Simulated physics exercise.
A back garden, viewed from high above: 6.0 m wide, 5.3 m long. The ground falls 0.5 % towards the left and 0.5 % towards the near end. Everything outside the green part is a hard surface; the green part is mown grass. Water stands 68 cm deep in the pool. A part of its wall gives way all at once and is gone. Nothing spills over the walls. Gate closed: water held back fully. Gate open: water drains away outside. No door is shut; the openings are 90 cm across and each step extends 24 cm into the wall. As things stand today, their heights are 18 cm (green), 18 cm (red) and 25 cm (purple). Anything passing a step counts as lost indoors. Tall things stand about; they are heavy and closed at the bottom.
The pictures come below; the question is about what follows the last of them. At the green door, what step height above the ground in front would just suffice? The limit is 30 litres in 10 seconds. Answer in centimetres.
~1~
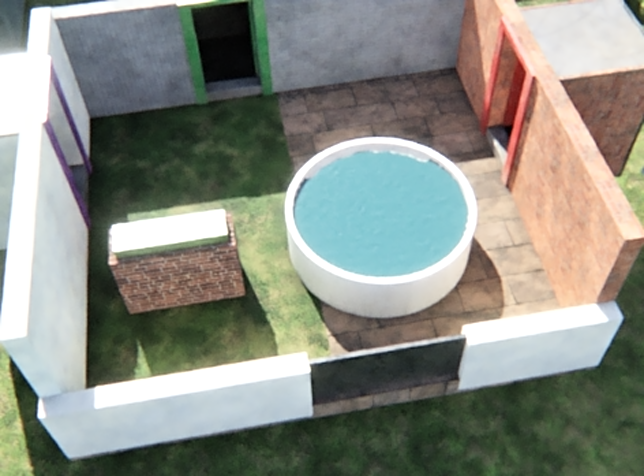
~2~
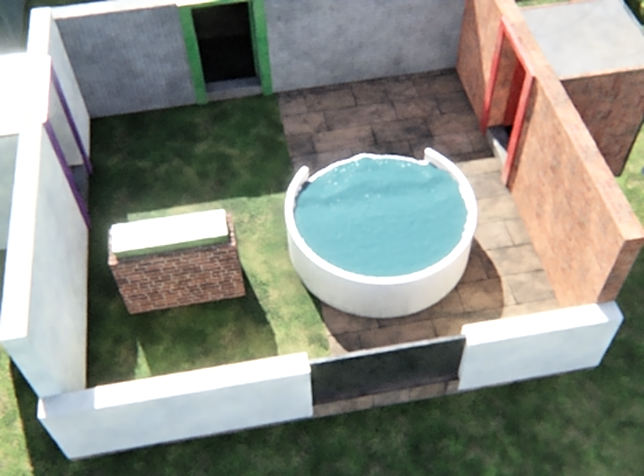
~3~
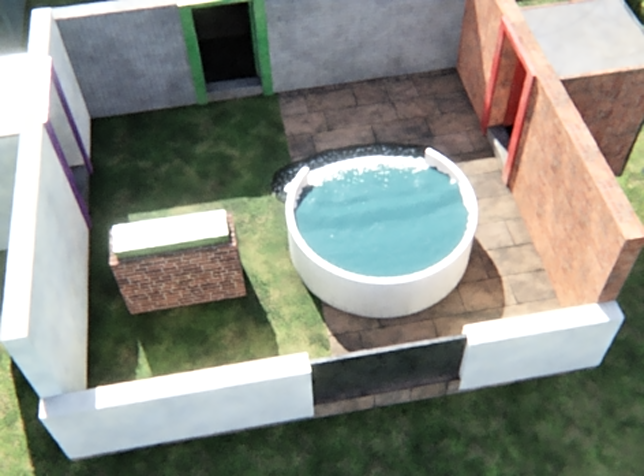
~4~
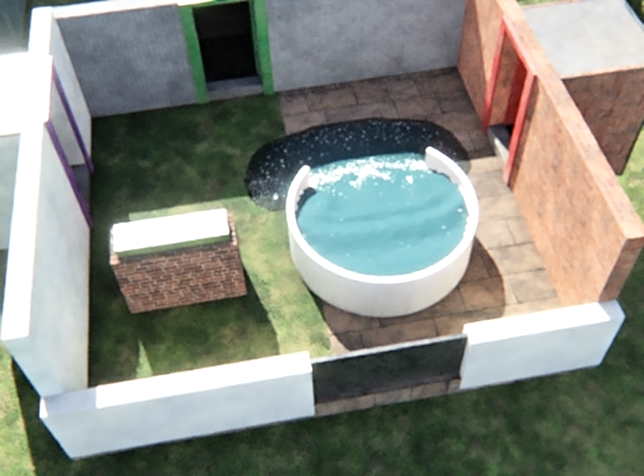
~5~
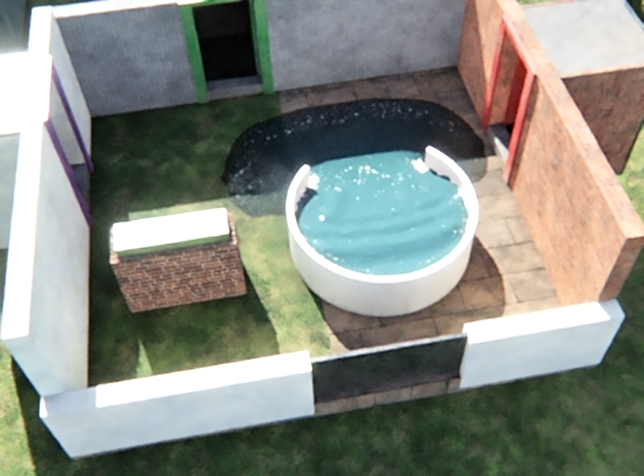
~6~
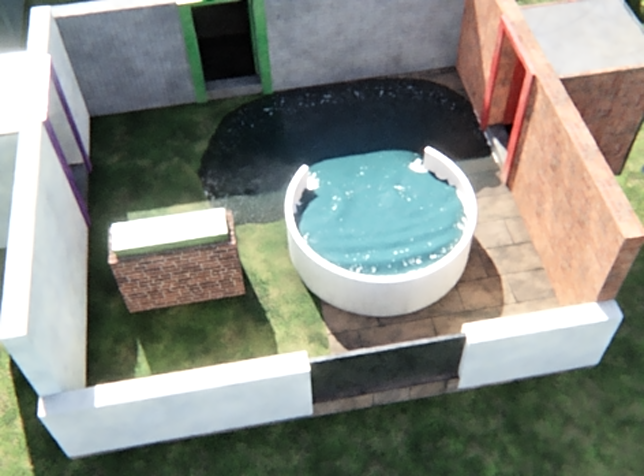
17 cm.
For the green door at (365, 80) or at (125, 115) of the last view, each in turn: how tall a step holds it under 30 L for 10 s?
About 28 cm for the first and 12.5 cm for the second.
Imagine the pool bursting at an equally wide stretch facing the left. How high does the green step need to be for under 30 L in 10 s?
I'd say close to 7.5 cm.
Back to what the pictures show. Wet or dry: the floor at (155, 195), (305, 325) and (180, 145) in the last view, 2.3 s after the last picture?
Point by point, the first is awash, the second spared and the third awash.
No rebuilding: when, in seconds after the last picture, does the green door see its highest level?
Peak time: Around 1.4 s.
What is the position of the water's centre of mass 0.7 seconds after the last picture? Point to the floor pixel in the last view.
I'd put it close to (362, 186).
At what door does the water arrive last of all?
That's the purple one.
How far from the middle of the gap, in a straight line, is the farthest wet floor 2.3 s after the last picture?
Around 4.4 m out.
Then, 0.7 s after the last picture water covers 40 % of the floor, deepest (42 cm) near (325, 86); 20 cm at the green door, 0 litres in over its 18 cm step.
Then, 2.3 s after the last picture water covers 55 % of the floor, deepest (28 cm) near (446, 77); 19 cm at the green door, 22 litres in over its 18 cm step.
Then, 9.3 s after the last picture water covers 100 % of the floor, deepest (18 cm) near (86, 425); 9 cm at the green door, 24 litres in over its 18 cm step.
At the green door as built, the water peaked near 25 cm, 1.3 s after the last picture.
Run again over the same 10 s with other heights there, 58 litres in over 14 cm, 21 litres over 19 cm. The limit of 30 litres is kept from about 17 cm up.
